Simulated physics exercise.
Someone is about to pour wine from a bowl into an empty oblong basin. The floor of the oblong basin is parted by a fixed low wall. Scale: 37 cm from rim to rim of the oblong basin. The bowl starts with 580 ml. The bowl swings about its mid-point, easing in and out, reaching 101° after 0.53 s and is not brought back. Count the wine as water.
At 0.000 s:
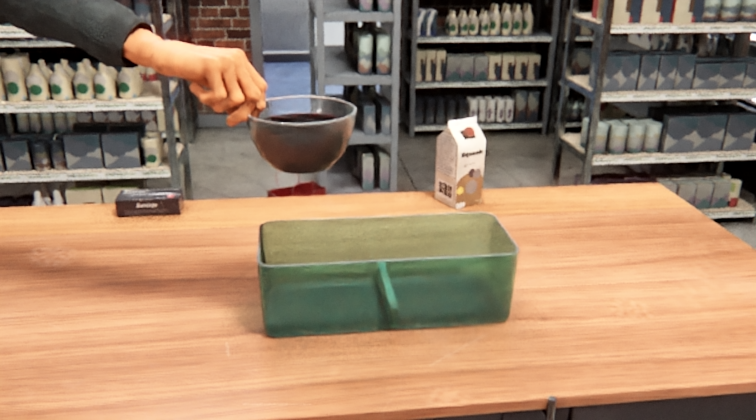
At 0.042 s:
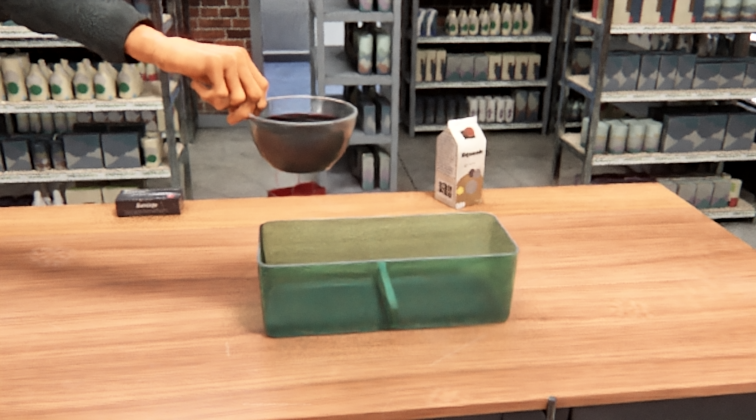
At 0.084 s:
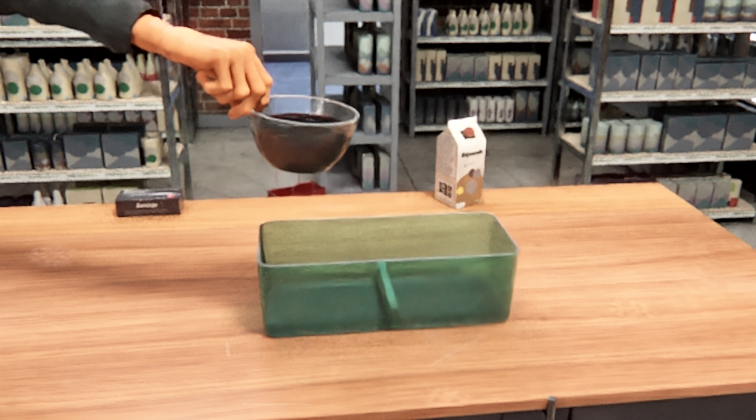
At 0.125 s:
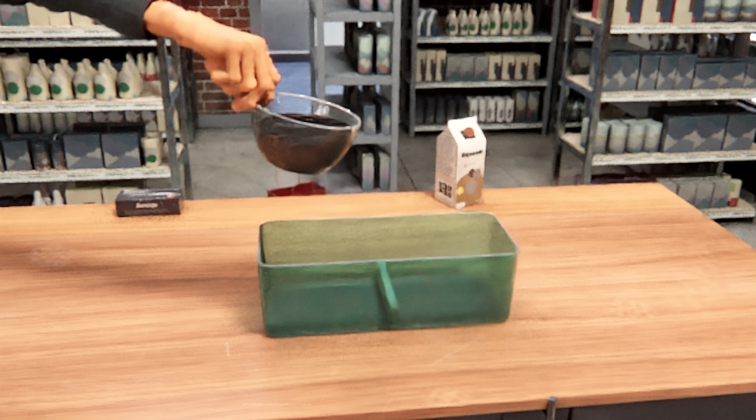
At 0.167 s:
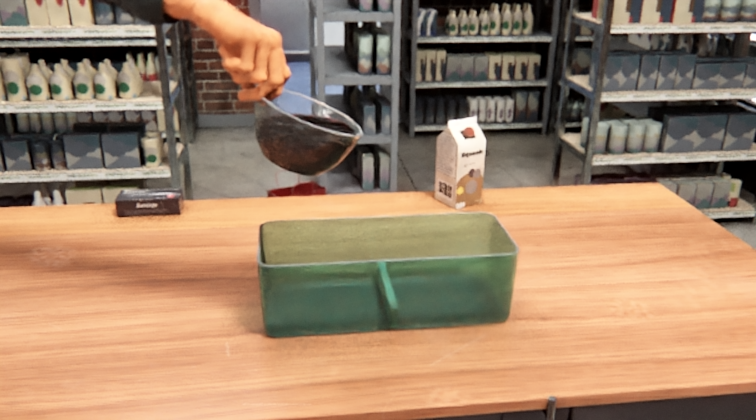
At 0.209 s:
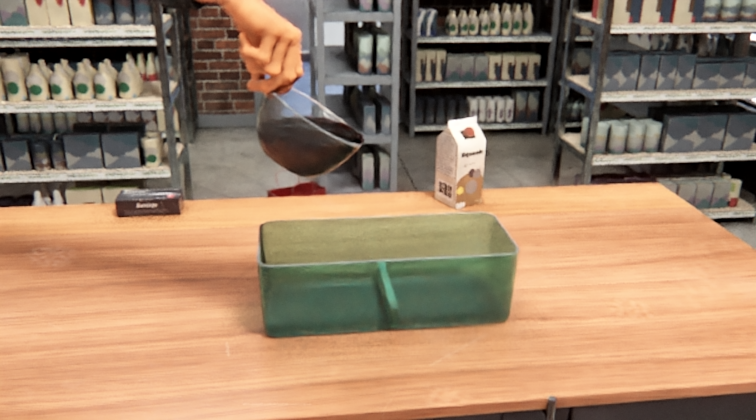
A hand holds a glass bowl of dark liquid above an empty green oblong basin on a wooden counter, then gradually tilts it to the right, bringing the liquid up to the lowered rim.
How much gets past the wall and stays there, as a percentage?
The far part has some 54 per cent.
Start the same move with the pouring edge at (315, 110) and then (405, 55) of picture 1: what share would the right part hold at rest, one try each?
In turn about 15 and 75 per cent.
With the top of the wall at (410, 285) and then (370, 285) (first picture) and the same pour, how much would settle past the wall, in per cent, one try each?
First 15, then 80 per cent.
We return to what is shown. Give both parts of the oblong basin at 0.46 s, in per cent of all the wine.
Left about 4, right about 24.
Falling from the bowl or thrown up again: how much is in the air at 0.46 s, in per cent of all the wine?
About 52 per cent.
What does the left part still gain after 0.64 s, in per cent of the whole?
Some 7 per cent.
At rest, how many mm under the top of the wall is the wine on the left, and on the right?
Left about 22 mm, right about 20 mm.
Then, 0.46 s in, the tilt is 96° and 20 per cent is still to pour, 4 is left of the wall and 24 right of it.
Then, 0.64 s in, the tilt is 101° and 1 per cent is still to pour, 37 is left of the wall and 55 right of it.
Then, 0.82 s in, the tilt is 101° and 0 per cent is still to pour, 44 is left of the wall and 54 right of it.
Then, 1.03 s in, the tilt is 101° and 0 per cent is still to pour, 44 is left of the wall and 54 right of it.
Finally, 44 per cent lies left of the wall, 54 right of it and 2 outside.
